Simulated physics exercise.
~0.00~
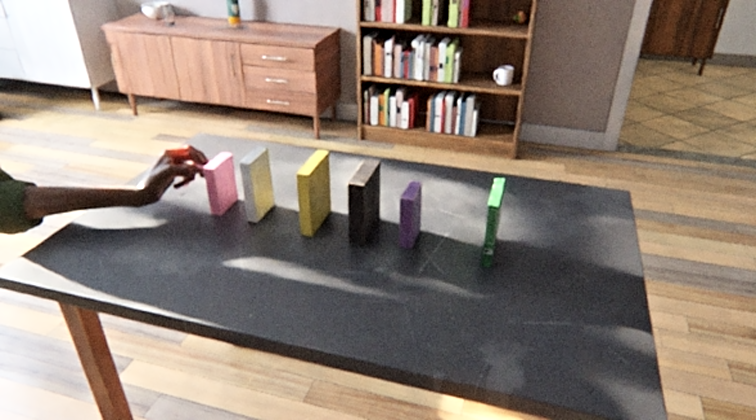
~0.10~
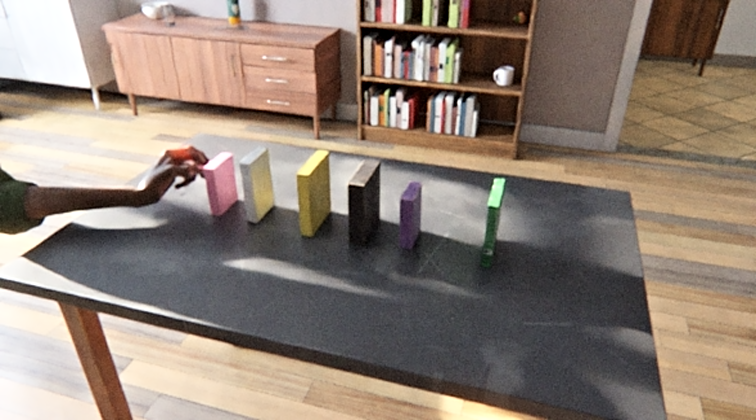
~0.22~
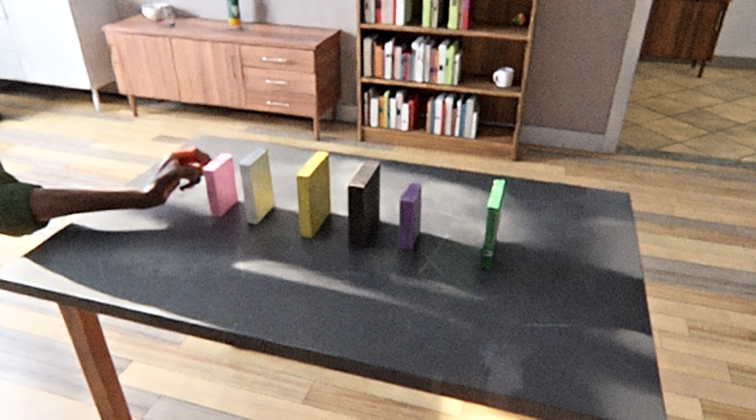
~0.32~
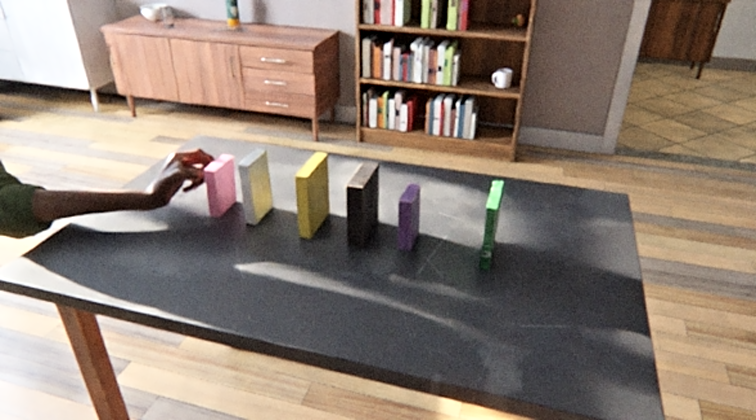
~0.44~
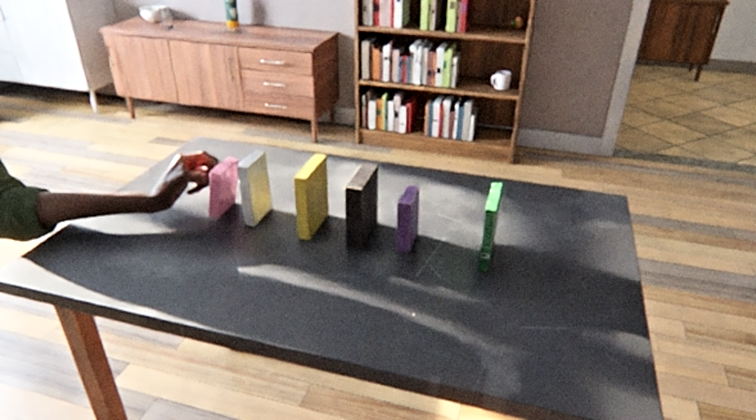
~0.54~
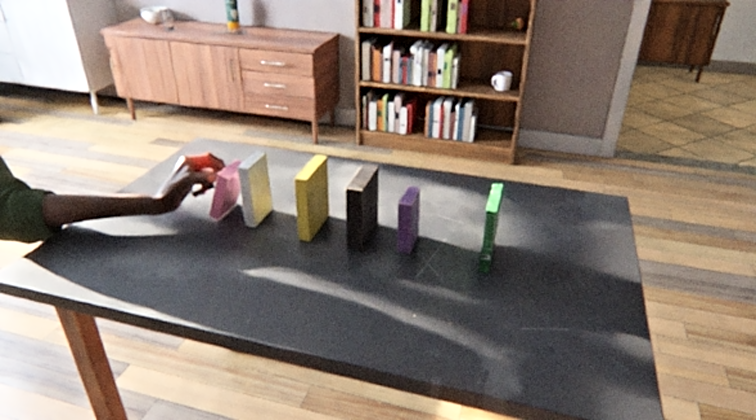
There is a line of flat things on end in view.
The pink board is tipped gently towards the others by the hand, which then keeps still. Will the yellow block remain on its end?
Keels over.
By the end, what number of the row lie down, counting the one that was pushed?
5 in total.
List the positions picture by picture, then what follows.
Yellow block (315, 193); white board (258, 185), in the first frame.
Black block (364, 202); white board (258, 185), in the second frame.
Purple block (411, 216); black block (364, 203), in the third frame.
Pink board 3° over; white board (256, 187); purple block (410, 217), in the fourth frame.
Pink board 12° over; black block (362, 206); white board (255, 188), in the fifth frame.
Pink board 20° over; yellow block (313, 198); purple block (409, 220), in the sixth frame.
After 0.84 s, pink board 56° over; white board tipped 28° from how it was.
After 1.24 s, pink board 74° over; yellow block tipped 54° from how it was near (343, 211); white board on its side; black block tipped 28° from how it was.
After 1.44 s, pink board 74° over; yellow block tipped 73° from how it was near (350, 219); black block tipped 71° from how it was; white board on its side.
After 1.64 s, pink board 74° over; yellow block tipped 74° from how it was near (351, 220); black block tipped 71° from how it was; white board on its side.
At rest (3.7 s), tipped over on the table, white board, purple block, black block and yellow block. Seen from the same camera at the end, yellow block near (352, 220).
